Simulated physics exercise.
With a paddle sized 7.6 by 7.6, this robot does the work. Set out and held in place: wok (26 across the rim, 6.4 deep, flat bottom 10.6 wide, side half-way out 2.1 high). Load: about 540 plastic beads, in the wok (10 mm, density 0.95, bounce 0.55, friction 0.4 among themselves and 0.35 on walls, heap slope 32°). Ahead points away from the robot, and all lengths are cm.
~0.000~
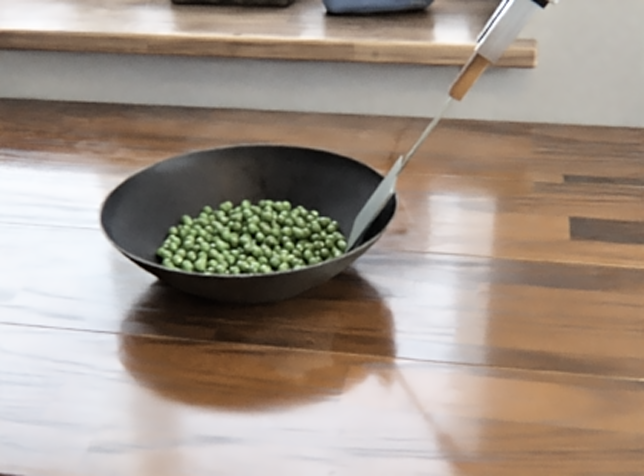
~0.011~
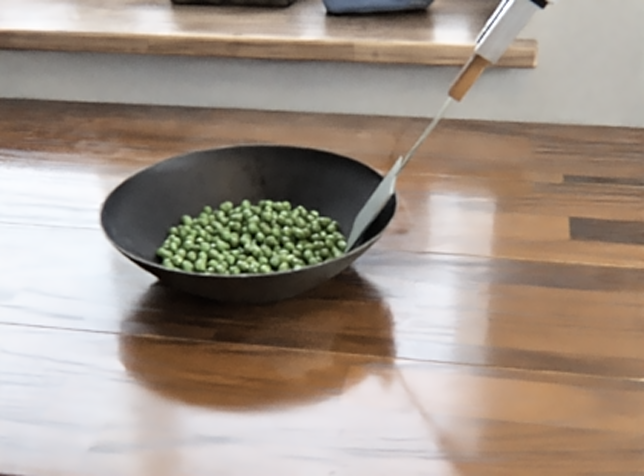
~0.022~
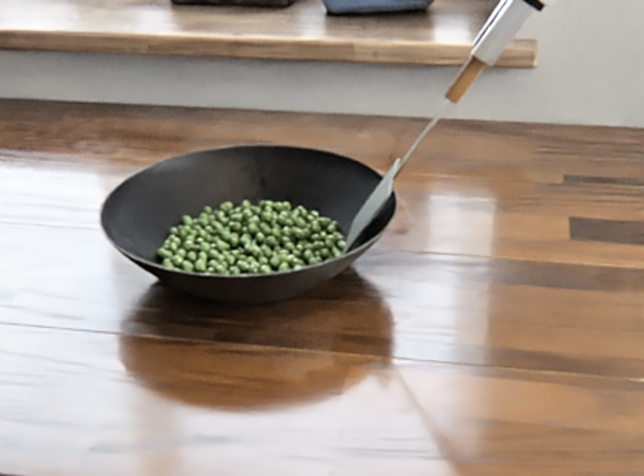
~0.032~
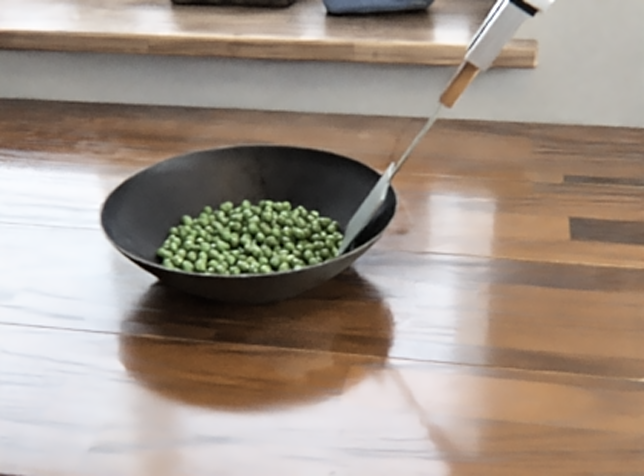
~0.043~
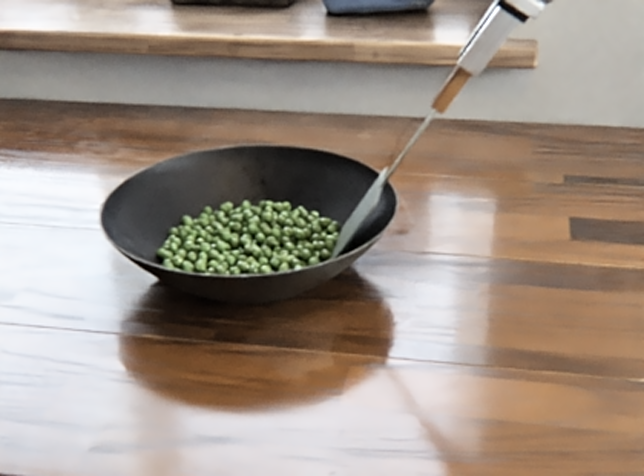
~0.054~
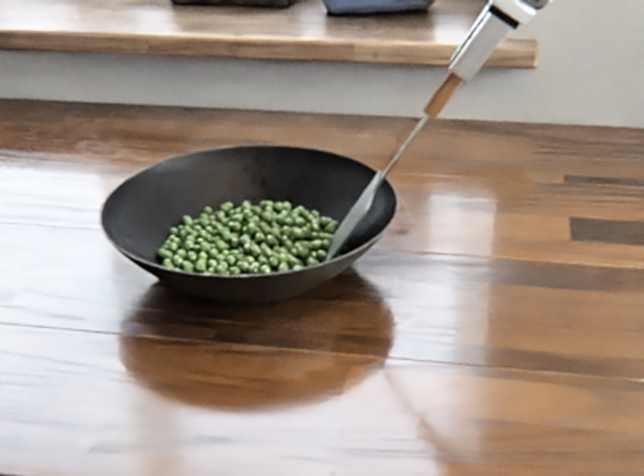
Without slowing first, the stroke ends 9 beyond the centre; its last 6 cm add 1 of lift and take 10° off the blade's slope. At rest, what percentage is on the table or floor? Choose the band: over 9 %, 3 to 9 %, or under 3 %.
Over 9 %.
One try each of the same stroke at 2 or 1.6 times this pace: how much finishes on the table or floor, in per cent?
Try one about 40 %, try two about 35 %.
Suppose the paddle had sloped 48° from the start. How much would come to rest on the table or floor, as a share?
I'd expect near 15 percent then.
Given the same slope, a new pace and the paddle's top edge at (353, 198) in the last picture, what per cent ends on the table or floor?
That share would be some 45 percent.
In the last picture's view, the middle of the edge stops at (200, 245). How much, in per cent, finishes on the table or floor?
Estimate: Approx. 0 %.
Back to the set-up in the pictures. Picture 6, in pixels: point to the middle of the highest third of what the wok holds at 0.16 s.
It is centred near (202, 228).
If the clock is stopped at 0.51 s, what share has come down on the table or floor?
Some 15 per cent.
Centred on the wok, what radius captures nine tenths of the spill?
About 30 cm from the centre.
After 0.16 s, sloping 58°, highest piece 4 above the table; 542 in the wok.
After 0.26 s, sloping 55°, highest piece 7 above the table; 542 in the wok.
After 0.51 s, sloping 48°, highest piece 8 above the table; 449 in the wok, 85 on the table or floor, 8 on the blade or in flight.
After 1.56 s, sloping 48°, highest piece 7 above the table; 448 in the wok, 94 on the table or floor.
In the end, 448 in the wok, 94 on the table or floor. That is 17 % on the table or floor.
